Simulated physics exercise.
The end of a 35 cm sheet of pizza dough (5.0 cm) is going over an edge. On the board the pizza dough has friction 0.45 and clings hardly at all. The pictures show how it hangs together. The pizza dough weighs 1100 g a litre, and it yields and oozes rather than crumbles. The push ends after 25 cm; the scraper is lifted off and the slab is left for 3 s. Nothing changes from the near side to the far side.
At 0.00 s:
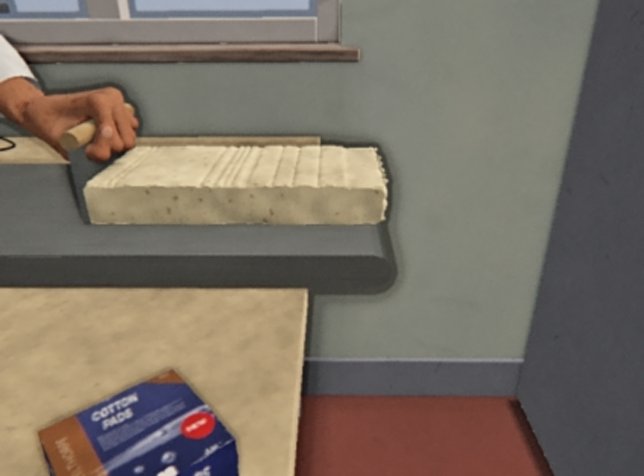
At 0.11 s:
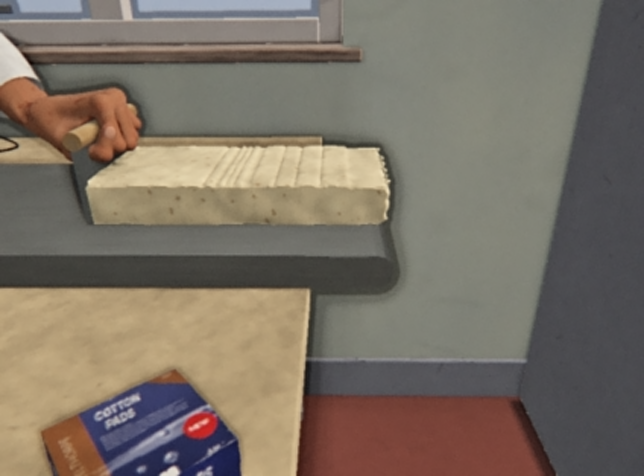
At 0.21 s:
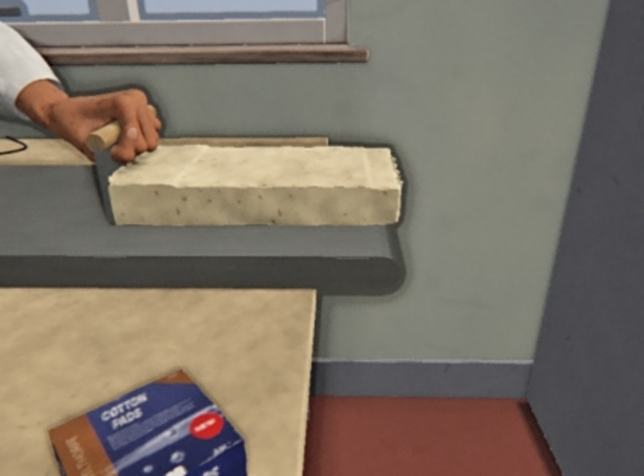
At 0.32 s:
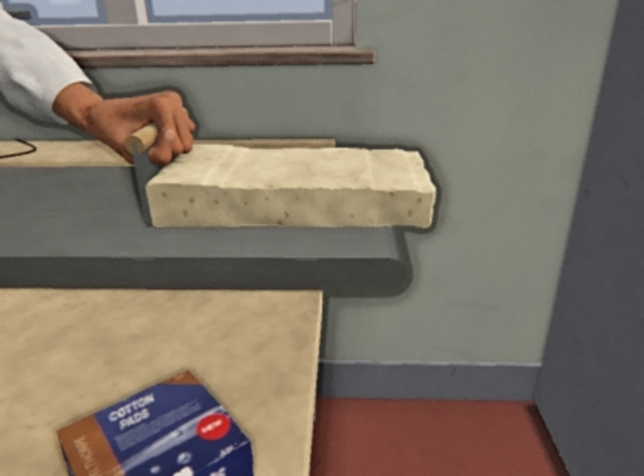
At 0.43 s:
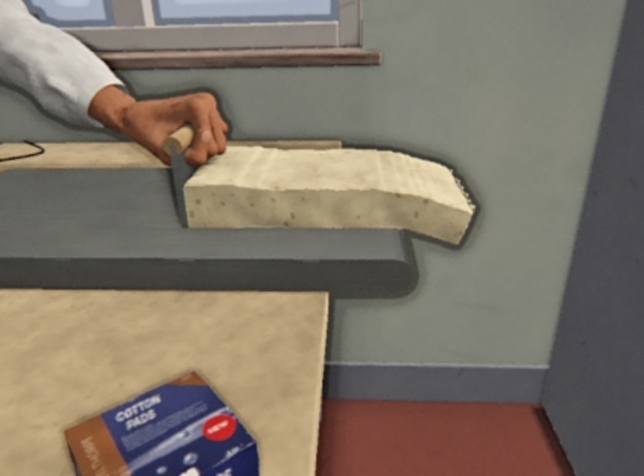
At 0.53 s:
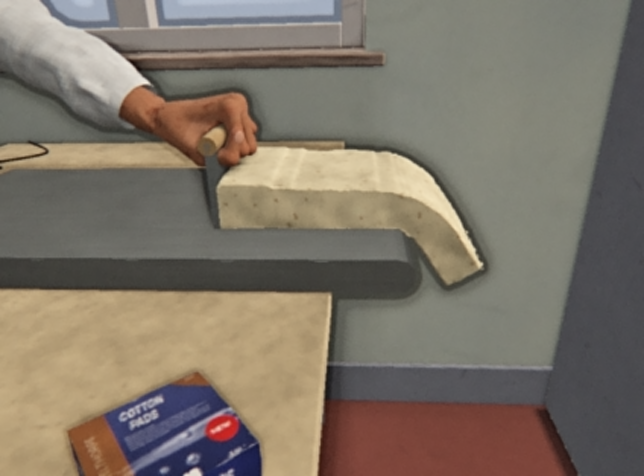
A hand in a white sleeve holds a scraper against a thick, pale, speckled slab of dough on a dark grey counter, seen from the side and slightly above in a grey-green room with a window and red floor. A blue and brown cotton pads box sits on a beige surface in front. After a brief stillness, the hand pushes the slab rightward past the rounded edge, its leading end bending downward in one piece, while the view shifts slightly left.
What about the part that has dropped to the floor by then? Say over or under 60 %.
Expect under 60 %.
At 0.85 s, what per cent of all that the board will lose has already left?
Some 90 per cent.
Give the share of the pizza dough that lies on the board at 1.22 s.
About 30 %.
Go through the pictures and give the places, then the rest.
Foot of the scraper at (91, 224), not yet moved; foremost bit of the pizza dough at (385, 198), in the first picture.
Foot of the scraper at (94, 225), not yet moved; foremost bit of the pizza dough at (388, 198), in the second picture.
Foot of the scraper at (116, 225), moved 1.8 cm; foremost bit of the pizza dough at (400, 195), 2 % of it past the edge, in one piece, in the third picture.
Foot of the scraper at (152, 227), moved 5.4 cm; foremost bit of the pizza dough at (435, 199), 11 % of it past the edge, in one piece, in the fourth picture.
Foot of the scraper at (188, 228), moved 8.9 cm; foremost bit of the pizza dough at (472, 211), 21 % of it past the edge, in one piece, in the fifth picture.
Foot of the scraper at (220, 228), moved 12 cm; foremost bit of the pizza dough at (481, 267), 31 % of it past the edge, in one piece, in the sixth picture.
After 0.85 s, 38 % lies on the board and 0 % has fallen.
After 1.22 s, 32 % lies on the board and 47 % has fallen.
After 1.59 s, 32 % lies on the board and 47 % has fallen.
After 1.97 s, 32 % lies on the board and 47 % has fallen.
After 3.97 s, 32 % lies on the board and 47 % has fallen.
